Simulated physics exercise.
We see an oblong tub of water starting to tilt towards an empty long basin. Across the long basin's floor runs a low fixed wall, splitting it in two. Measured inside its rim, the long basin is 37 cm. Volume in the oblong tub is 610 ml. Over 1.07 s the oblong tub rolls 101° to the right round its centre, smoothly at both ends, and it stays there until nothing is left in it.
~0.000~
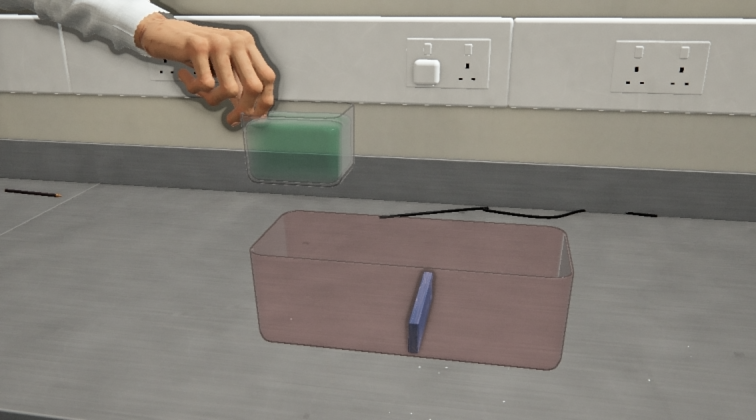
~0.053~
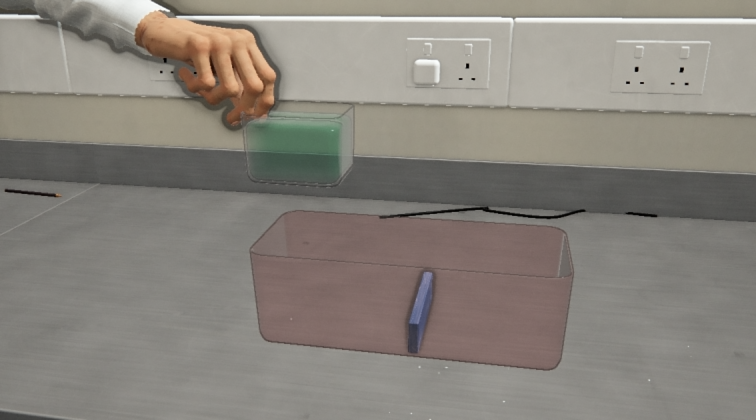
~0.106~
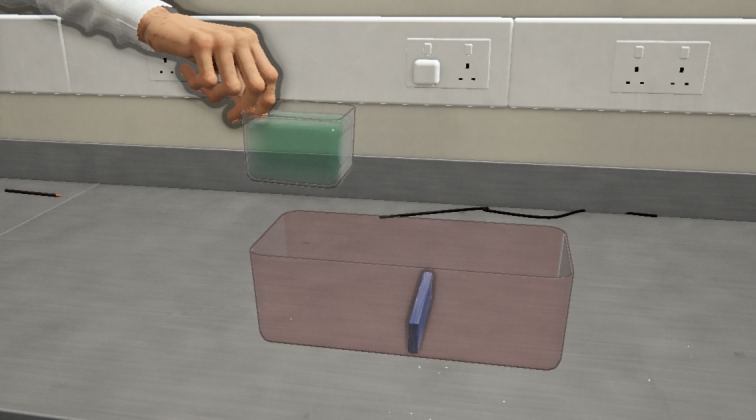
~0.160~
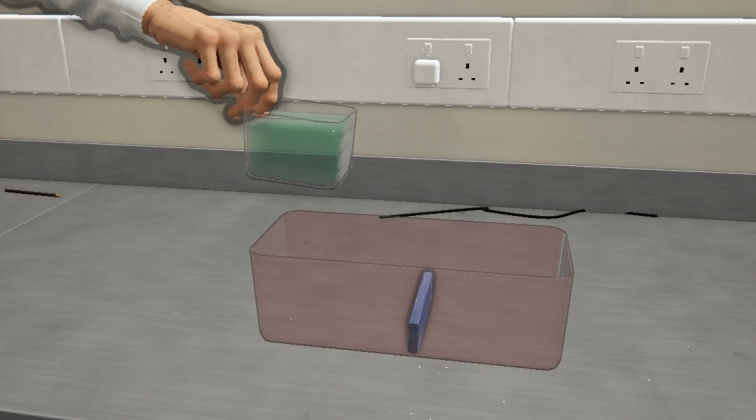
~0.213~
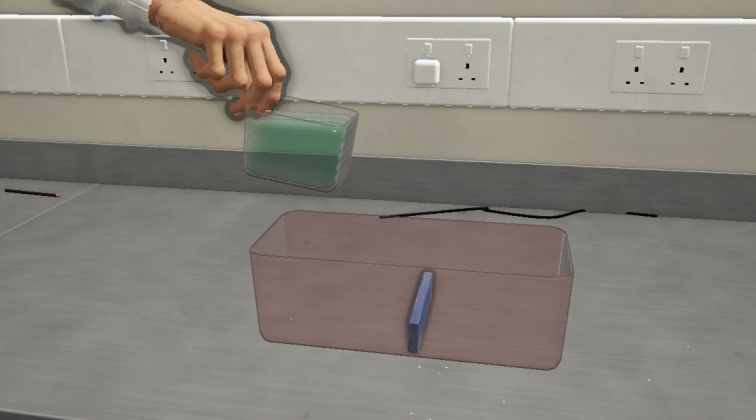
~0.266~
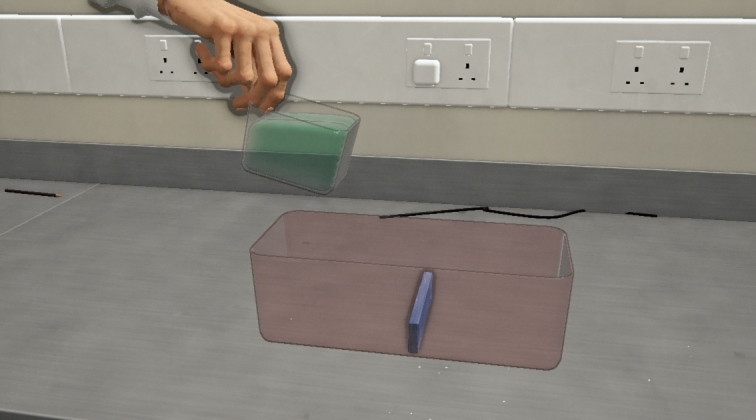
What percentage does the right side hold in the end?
About 34 per cent.
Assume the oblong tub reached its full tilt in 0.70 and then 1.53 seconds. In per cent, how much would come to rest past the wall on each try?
Respectively about 20 and 35 percent.
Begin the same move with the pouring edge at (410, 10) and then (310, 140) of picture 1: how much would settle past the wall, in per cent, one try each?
It comes to 90 per cent, and then 5 per cent.
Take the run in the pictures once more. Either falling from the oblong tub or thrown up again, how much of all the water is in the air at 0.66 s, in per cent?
It comes to about 28 percent.
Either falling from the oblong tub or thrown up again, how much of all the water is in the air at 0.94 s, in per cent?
Close to 8 %.
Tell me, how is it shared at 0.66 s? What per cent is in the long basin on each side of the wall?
Left roughly 12 per cent, right roughly 2.
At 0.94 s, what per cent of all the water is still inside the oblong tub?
Around 14 percent of it.
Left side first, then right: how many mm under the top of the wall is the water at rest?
Left 26 mm, right 32 mm.
After 0.66 s the tilt is 68° and 58 per cent is still to pour, 12 is left of the wall and 2 right of it.
After 0.94 s the tilt is 98° and 14 per cent is still to pour, 46 is left of the wall and 33 right of it.
After 1.24 s the tilt is 101° and 2 per cent is still to pour, 63 is left of the wall and 34 right of it.
After 1.57 s the tilt is 101° and 0 per cent is still to pour, 65 is left of the wall and 34 right of it.
In the end 65 per cent lies left of the wall, 34 right of it and 1 outside.
